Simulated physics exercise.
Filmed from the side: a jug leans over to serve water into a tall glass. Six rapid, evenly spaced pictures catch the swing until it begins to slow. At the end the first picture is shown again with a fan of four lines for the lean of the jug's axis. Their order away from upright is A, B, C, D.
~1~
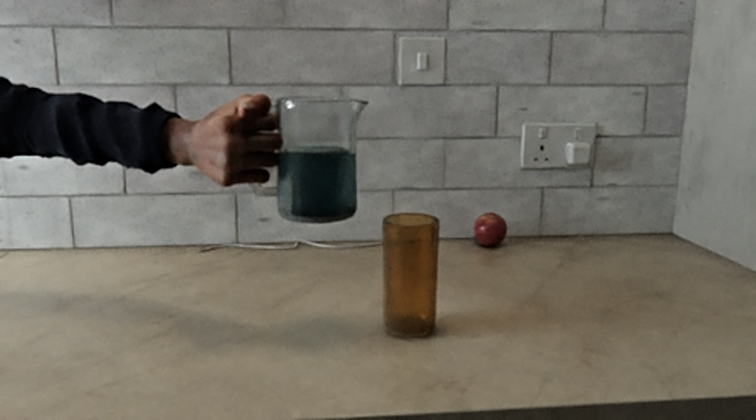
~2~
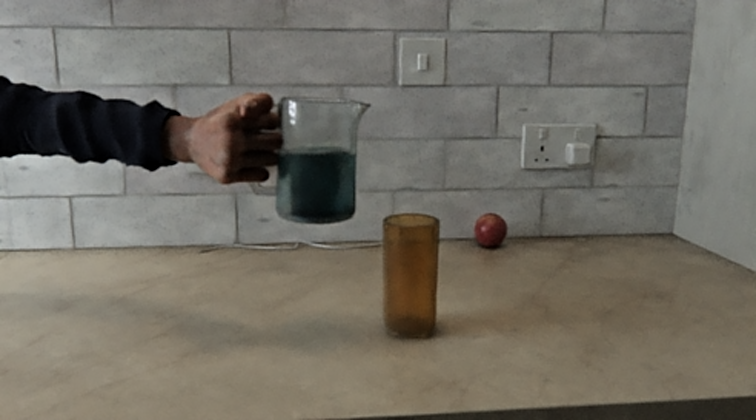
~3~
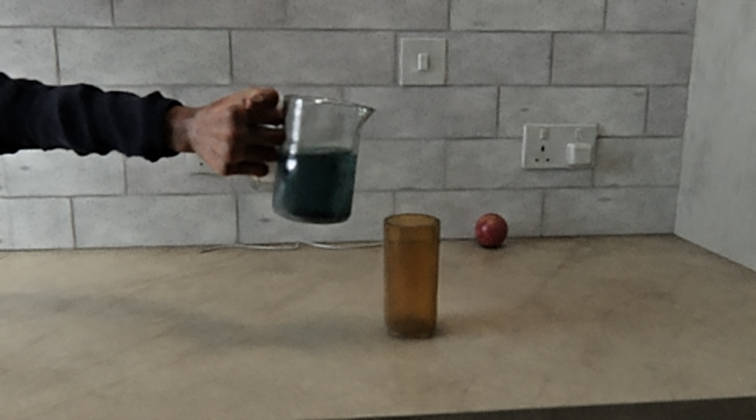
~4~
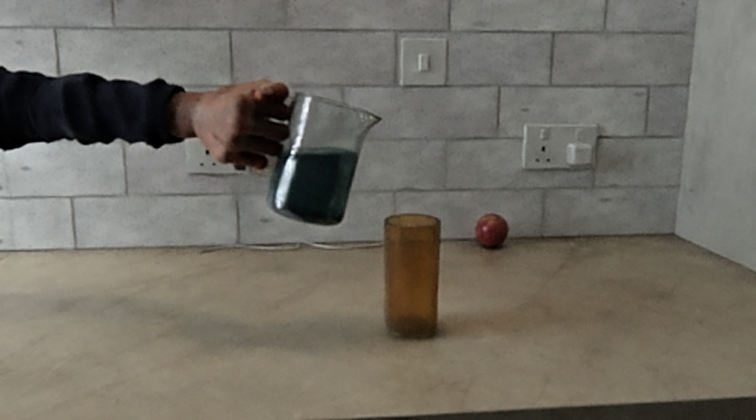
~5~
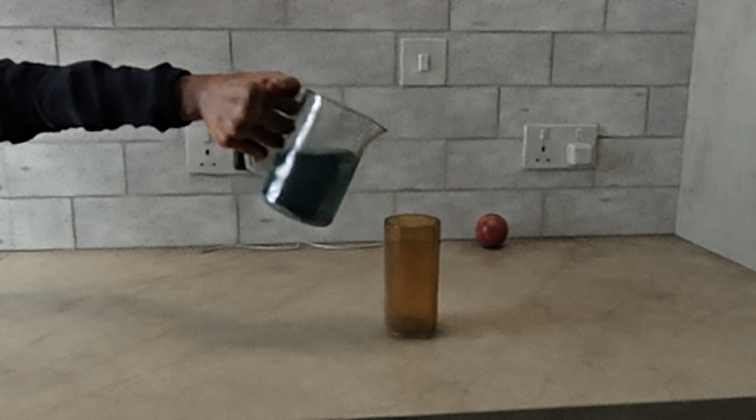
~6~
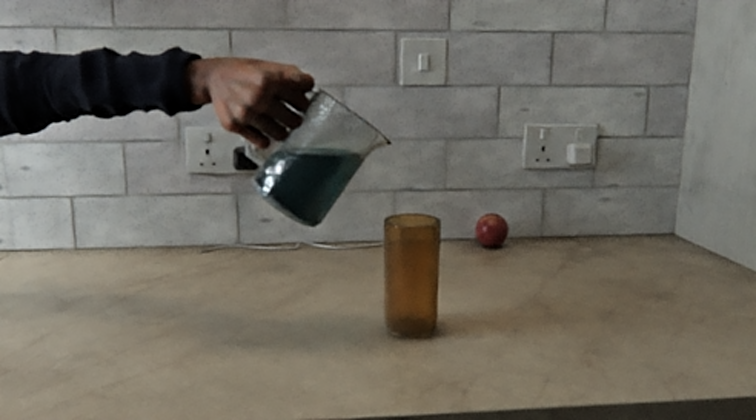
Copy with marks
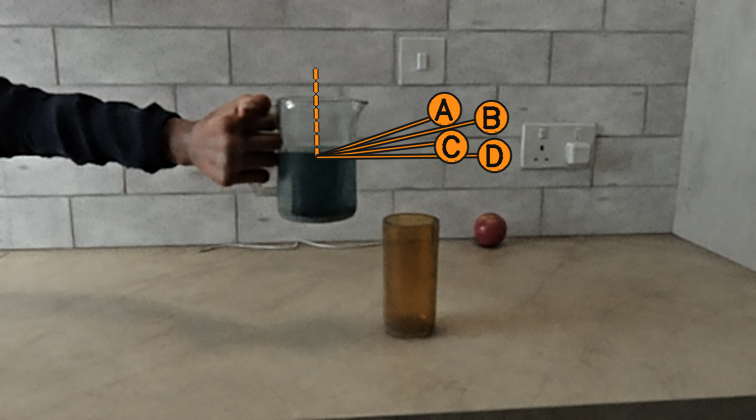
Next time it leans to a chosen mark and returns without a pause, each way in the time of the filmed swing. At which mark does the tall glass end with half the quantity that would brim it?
Mark B does it best.
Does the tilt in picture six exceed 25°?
Yes.
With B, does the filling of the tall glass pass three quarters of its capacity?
No, less.
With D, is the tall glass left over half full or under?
Over half.
On the marked copy, A at (429, 119); B at (475, 121); C at (434, 143); D at (477, 155).
With A, the tall glass ends with about 36 % of what it can hold.
With B, the tall glass ends with about 52 % of what it can hold.
With C, the tall glass ends with about 67 % of what it can hold.
With D, the tall glass ends with about 81 % of what it can hold.
